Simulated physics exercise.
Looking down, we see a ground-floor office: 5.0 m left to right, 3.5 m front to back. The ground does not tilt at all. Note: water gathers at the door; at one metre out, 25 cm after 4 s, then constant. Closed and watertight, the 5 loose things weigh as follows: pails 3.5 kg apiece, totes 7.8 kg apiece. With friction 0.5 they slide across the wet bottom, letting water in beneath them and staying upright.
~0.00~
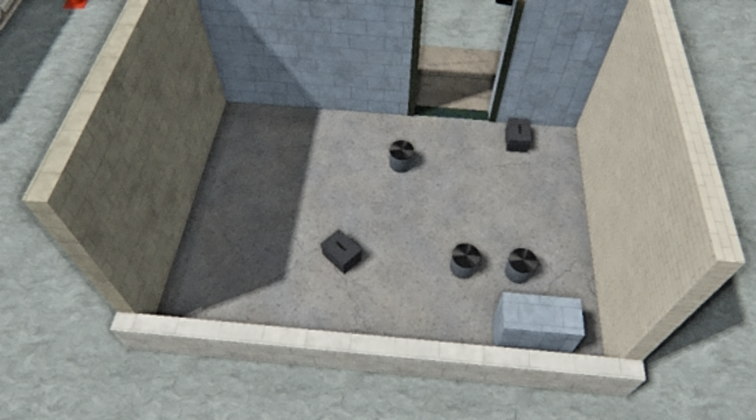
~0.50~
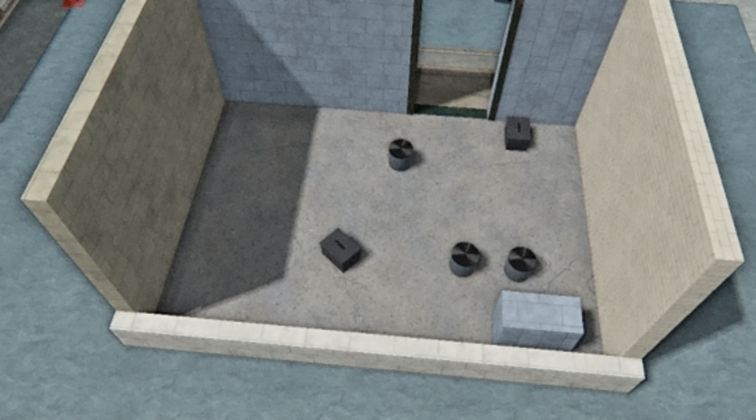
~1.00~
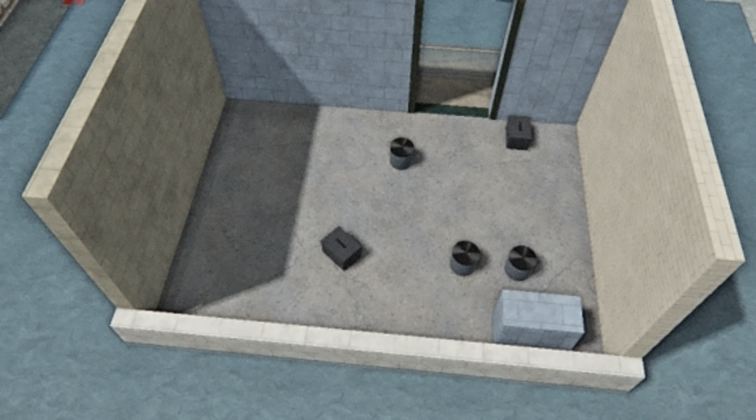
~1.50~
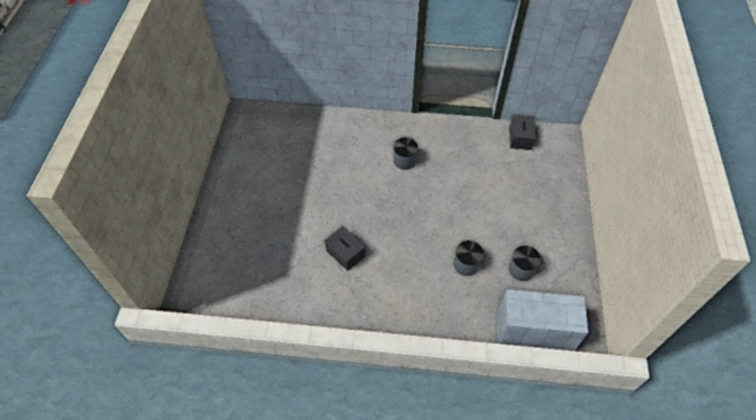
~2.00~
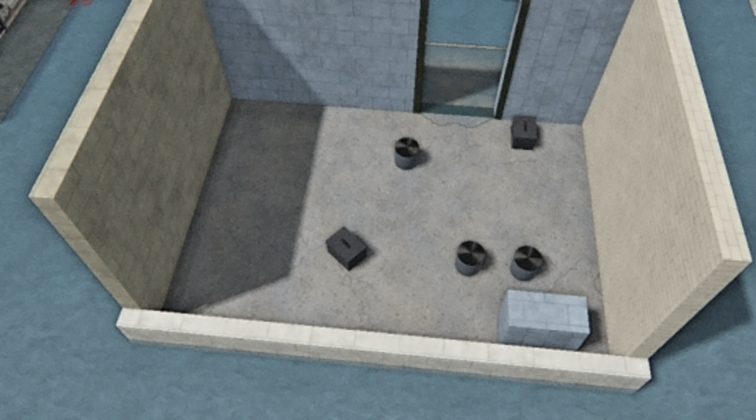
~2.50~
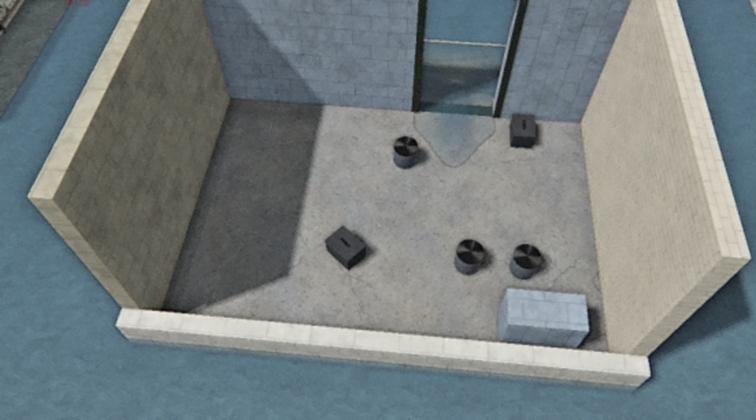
In a walled room seen from above, three round dark containers and two dark boxes stayed still on the floor while water rose outside, then crept in through the doorway and spread slightly.
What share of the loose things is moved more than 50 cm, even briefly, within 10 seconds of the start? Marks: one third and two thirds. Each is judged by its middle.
It will be a large share, two thirds or greater.
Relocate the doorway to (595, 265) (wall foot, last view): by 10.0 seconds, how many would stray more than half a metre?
Result: 4 of them.
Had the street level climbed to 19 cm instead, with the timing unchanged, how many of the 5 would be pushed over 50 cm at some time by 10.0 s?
Count: 3.
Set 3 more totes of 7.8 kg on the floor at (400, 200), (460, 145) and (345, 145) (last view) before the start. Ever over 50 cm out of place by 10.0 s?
Respectively, higher, higher and lower.
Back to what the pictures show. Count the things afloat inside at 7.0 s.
Of them, 2.
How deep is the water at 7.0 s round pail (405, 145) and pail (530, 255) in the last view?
Around 3 cm and 15 cm.
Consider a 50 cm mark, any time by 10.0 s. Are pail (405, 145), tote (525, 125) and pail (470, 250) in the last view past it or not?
Result, in order: Exceeded / stayed within / exceeded.
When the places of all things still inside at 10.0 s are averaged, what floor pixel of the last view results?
(388, 258).
After 3.5 s 0 of 5 are over 50 cm from their spots; 0 afloat.
After 4.5 s 1 of 5 are over 50 cm from their spots; 0 afloat.
After 7.0 s 3 of 5 are over 50 cm from their spots; 2 afloat.
After 10.0 s 4 of 5 are over 50 cm from their spots, and 4 have been at some point; 5 afloat.
